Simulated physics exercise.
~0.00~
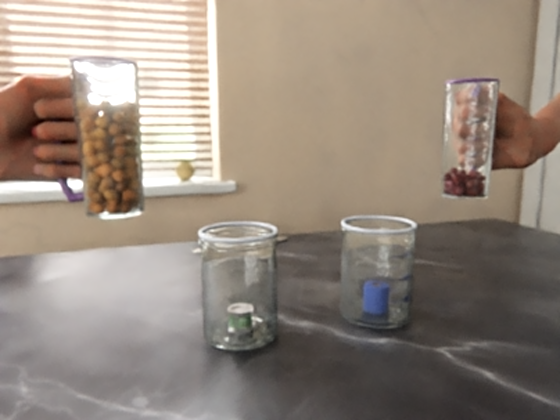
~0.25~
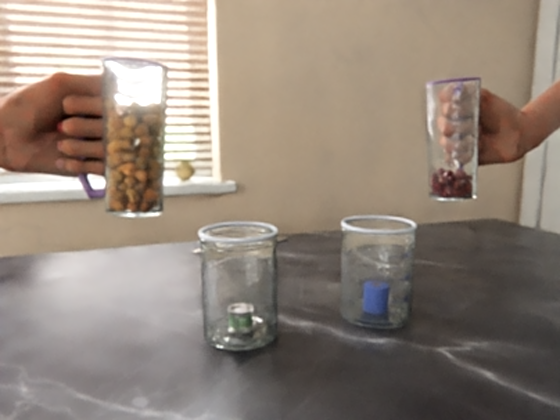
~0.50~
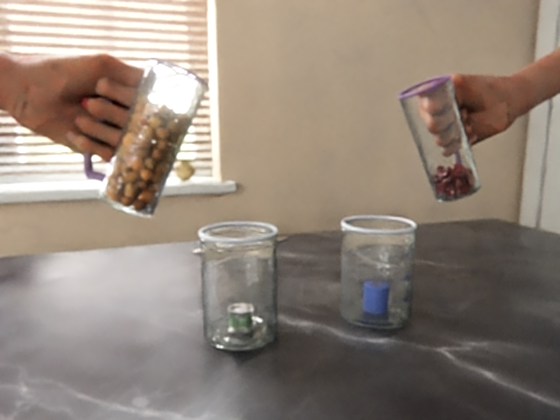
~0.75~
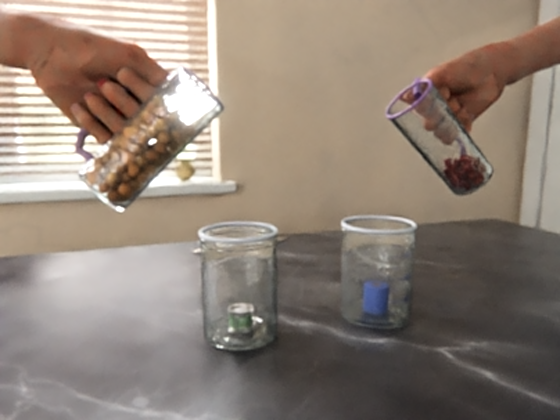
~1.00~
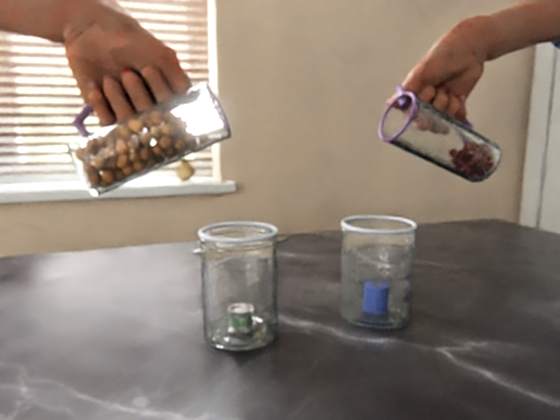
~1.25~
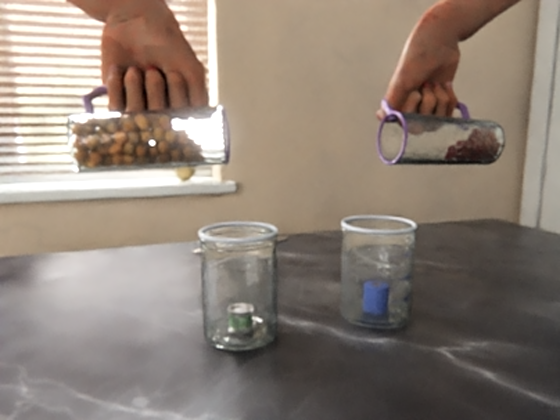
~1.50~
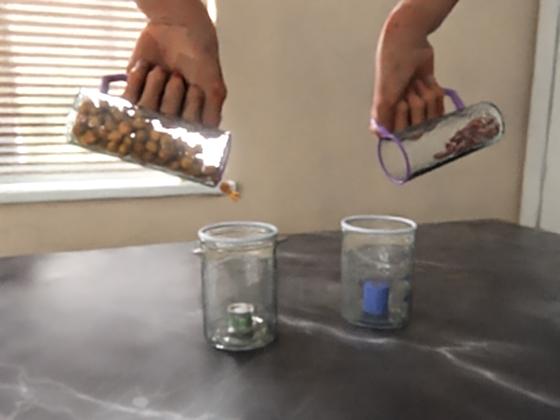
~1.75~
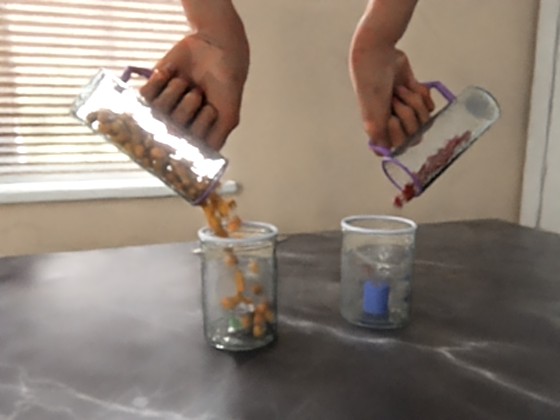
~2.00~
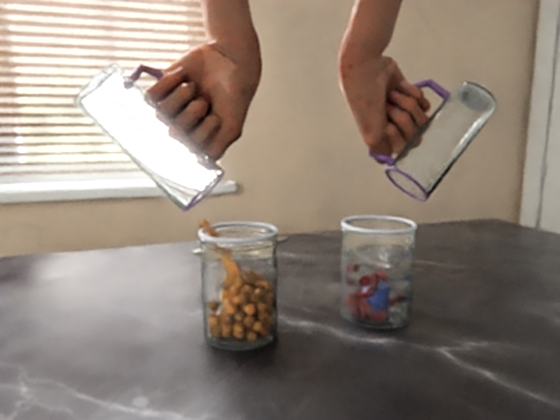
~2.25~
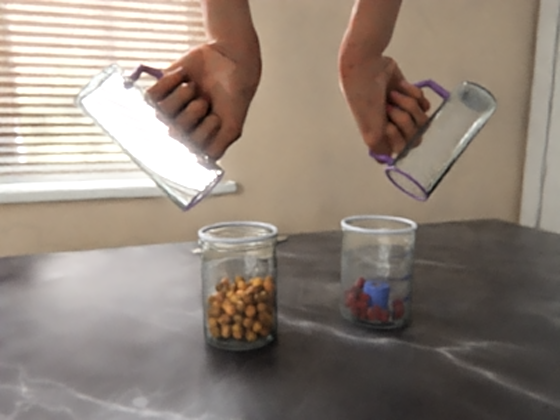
On a dark, marbled counter near a window with blinds, two clear containers stand with a small greenish object inside the left one and a blue one inside the right. Above them, two hands hold clear cups, the left well filled with tan, nut-like pieces and the right holding a few dark red ones. The hands move inward and tip the cups onto their sides, then further over. The tan pieces start falling first, and the red ones follow. Both cups empty and stay tilted. The left object ends buried in a half-full jar, while the blue one still shows above the shallow red pieces.
